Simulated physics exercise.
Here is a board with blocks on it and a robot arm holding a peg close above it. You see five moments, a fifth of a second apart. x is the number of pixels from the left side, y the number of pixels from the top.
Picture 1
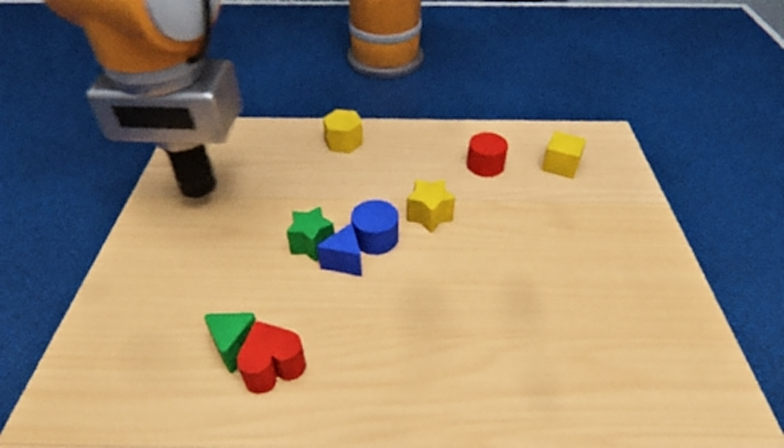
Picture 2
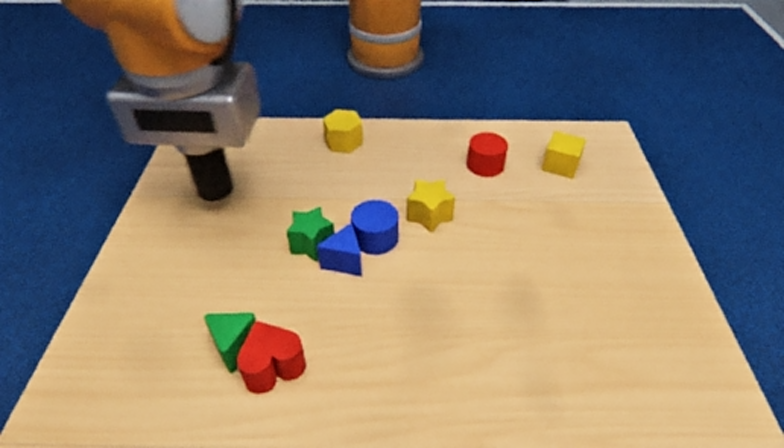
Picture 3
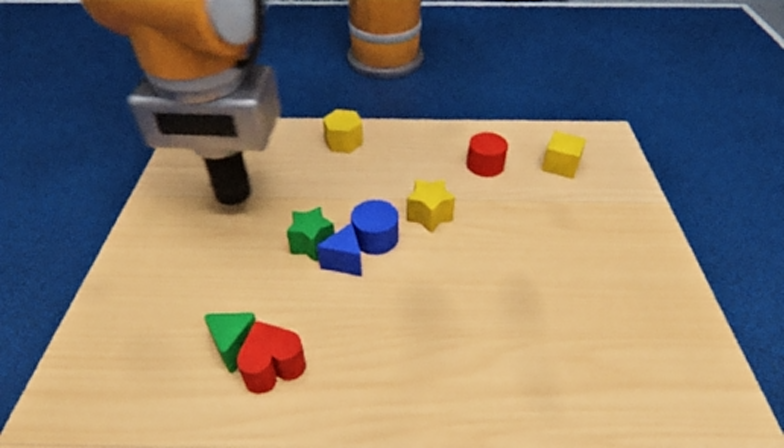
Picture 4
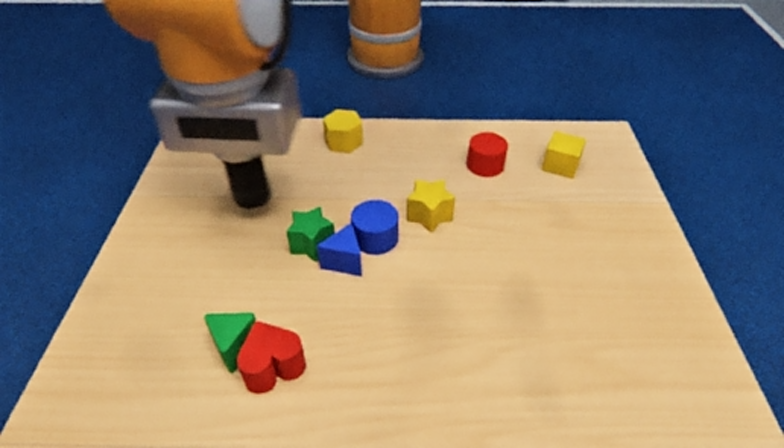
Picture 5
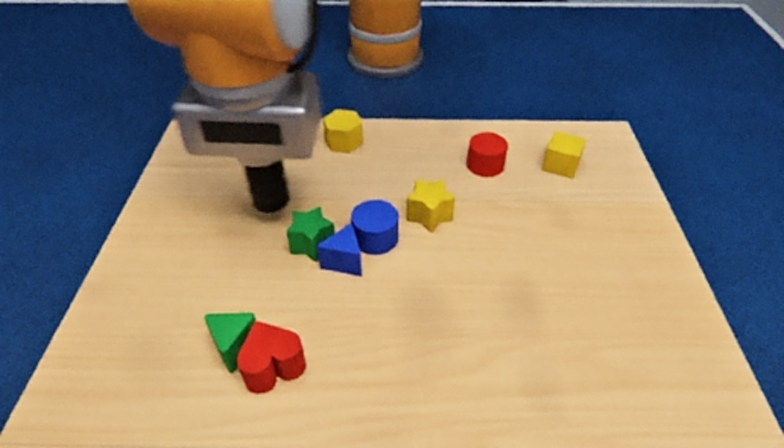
At the start, a robot arm holds a dark peg over the upper left of a wooden board scattered with red, green, blue and yellow blocks. The arm moves the peg a short way right and slightly down, bringing it near the green star, while every block stays still.
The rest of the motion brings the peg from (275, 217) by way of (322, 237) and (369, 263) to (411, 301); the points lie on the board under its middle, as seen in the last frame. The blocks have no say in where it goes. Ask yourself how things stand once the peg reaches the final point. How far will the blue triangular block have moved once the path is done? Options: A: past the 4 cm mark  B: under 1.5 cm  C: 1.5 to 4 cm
It's A.
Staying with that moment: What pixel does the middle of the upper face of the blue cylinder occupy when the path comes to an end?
By then it is at (402, 219).
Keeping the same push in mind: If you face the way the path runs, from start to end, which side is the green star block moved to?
My prediction: Rightwards.
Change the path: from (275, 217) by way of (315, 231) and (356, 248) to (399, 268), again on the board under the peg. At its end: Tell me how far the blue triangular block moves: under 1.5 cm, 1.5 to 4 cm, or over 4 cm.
Long: Over 4 cm.
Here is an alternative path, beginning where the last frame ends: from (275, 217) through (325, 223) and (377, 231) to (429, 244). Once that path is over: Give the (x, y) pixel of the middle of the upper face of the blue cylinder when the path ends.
Around pixel (458, 248).
The first path, step by step. One third of the way, peg at (320, 222); green star block at (340, 241); blue triangular block at (365, 259).
Two thirds of the way, peg at (369, 249); green star block at (383, 274), turned 35° clockwise; blue triangular block at (399, 302), turned 30° clockwise; blue cylinder at (402, 219).
At the end, peg at (411, 286); green star block at (413, 317), turned 65° clockwise; blue triangular block at (409, 352), turned 60° clockwise; blue cylinder at (402, 219); yellow star block in place.
